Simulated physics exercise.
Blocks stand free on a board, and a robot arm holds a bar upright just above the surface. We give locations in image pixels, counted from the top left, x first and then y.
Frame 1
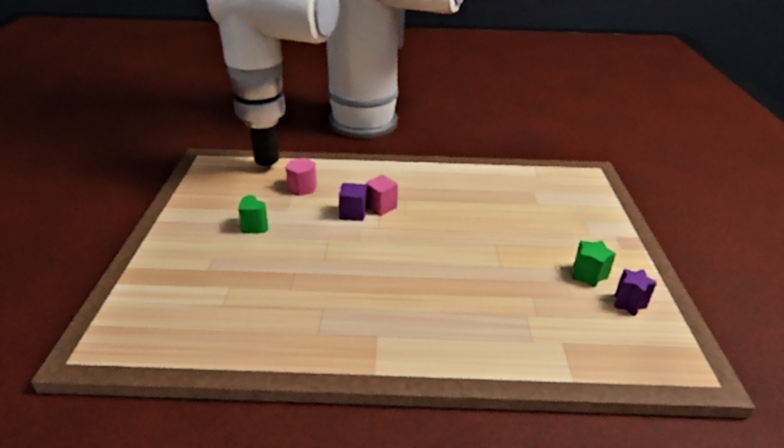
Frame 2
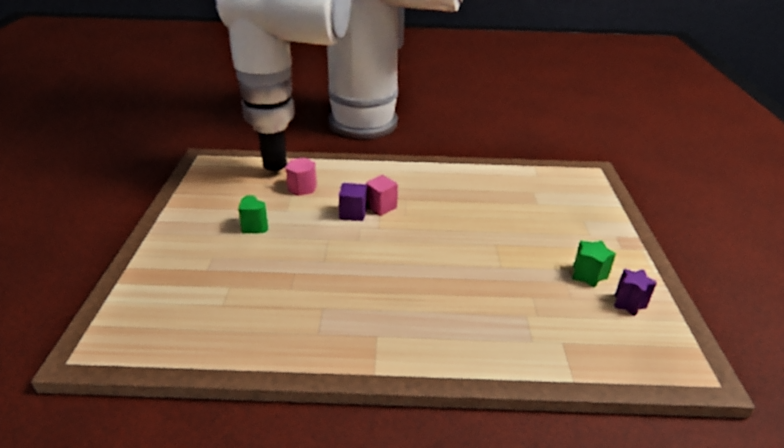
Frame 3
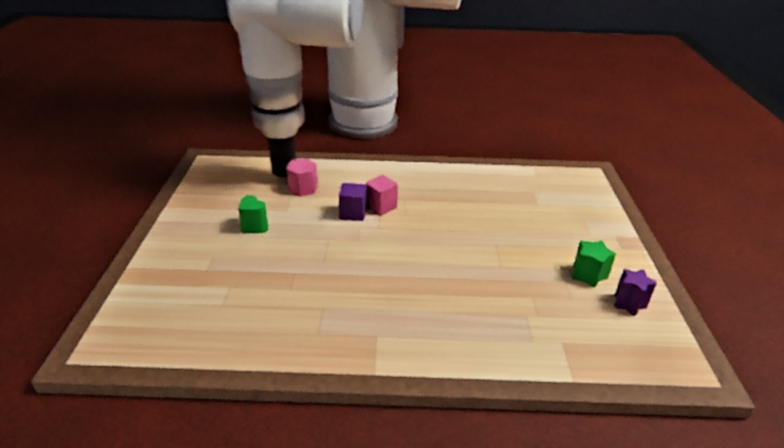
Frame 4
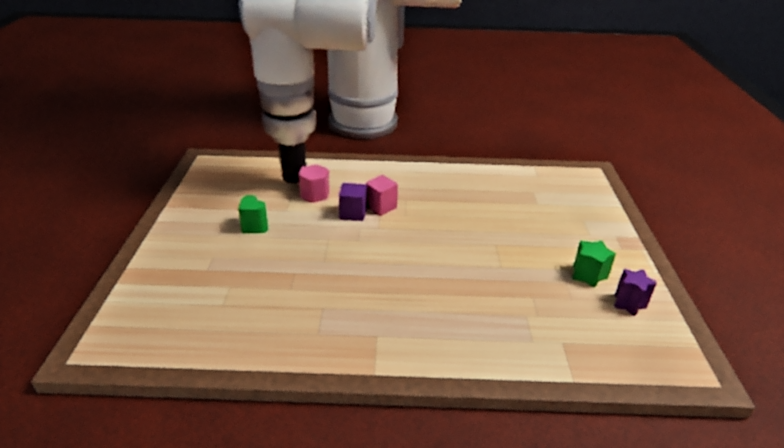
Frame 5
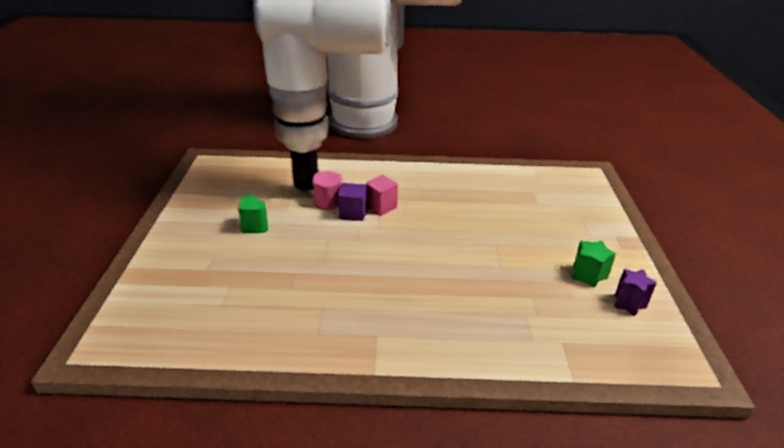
A robot arm moved its dark bar to the right along the back of a wooden board, nudging a pink block a short way until it sat close beside the purple and pink blocks.
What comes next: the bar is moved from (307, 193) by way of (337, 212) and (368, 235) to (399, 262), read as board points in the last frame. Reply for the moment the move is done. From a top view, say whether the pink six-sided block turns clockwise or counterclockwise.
It ends up turned anticlockwise.
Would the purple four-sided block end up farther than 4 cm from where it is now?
Going by the path, yes.
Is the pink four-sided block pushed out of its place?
It seems so.
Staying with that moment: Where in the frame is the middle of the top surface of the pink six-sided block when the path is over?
Put as a pixel place, it's (388, 198).
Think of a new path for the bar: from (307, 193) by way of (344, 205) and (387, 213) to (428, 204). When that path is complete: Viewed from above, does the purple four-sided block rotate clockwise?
That would be a yes.
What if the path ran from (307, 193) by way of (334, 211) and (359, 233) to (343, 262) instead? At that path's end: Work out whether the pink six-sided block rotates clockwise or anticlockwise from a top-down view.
Spin direction: Counter-clockwise.
What follows on the original path. One third of the way, bar (337, 204); pink six-sided block (364, 192), turned 45° anticlockwise; purple four-sided block (389, 201), turned 30° clockwise; pink four-sided block (388, 183), turned 20° anticlockwise.
Two thirds of the way, bar (369, 227); pink six-sided block (388, 198), turned 95° anticlockwise; purple four-sided block (419, 205), turned 55° clockwise; pink four-sided block (391, 182), turned 35° anticlockwise.
At the end, bar (399, 253); pink six-sided block (388, 198), turned 95° anticlockwise; purple four-sided block (419, 205), turned 55° clockwise; pink four-sided block (391, 182), turned 35° anticlockwise.
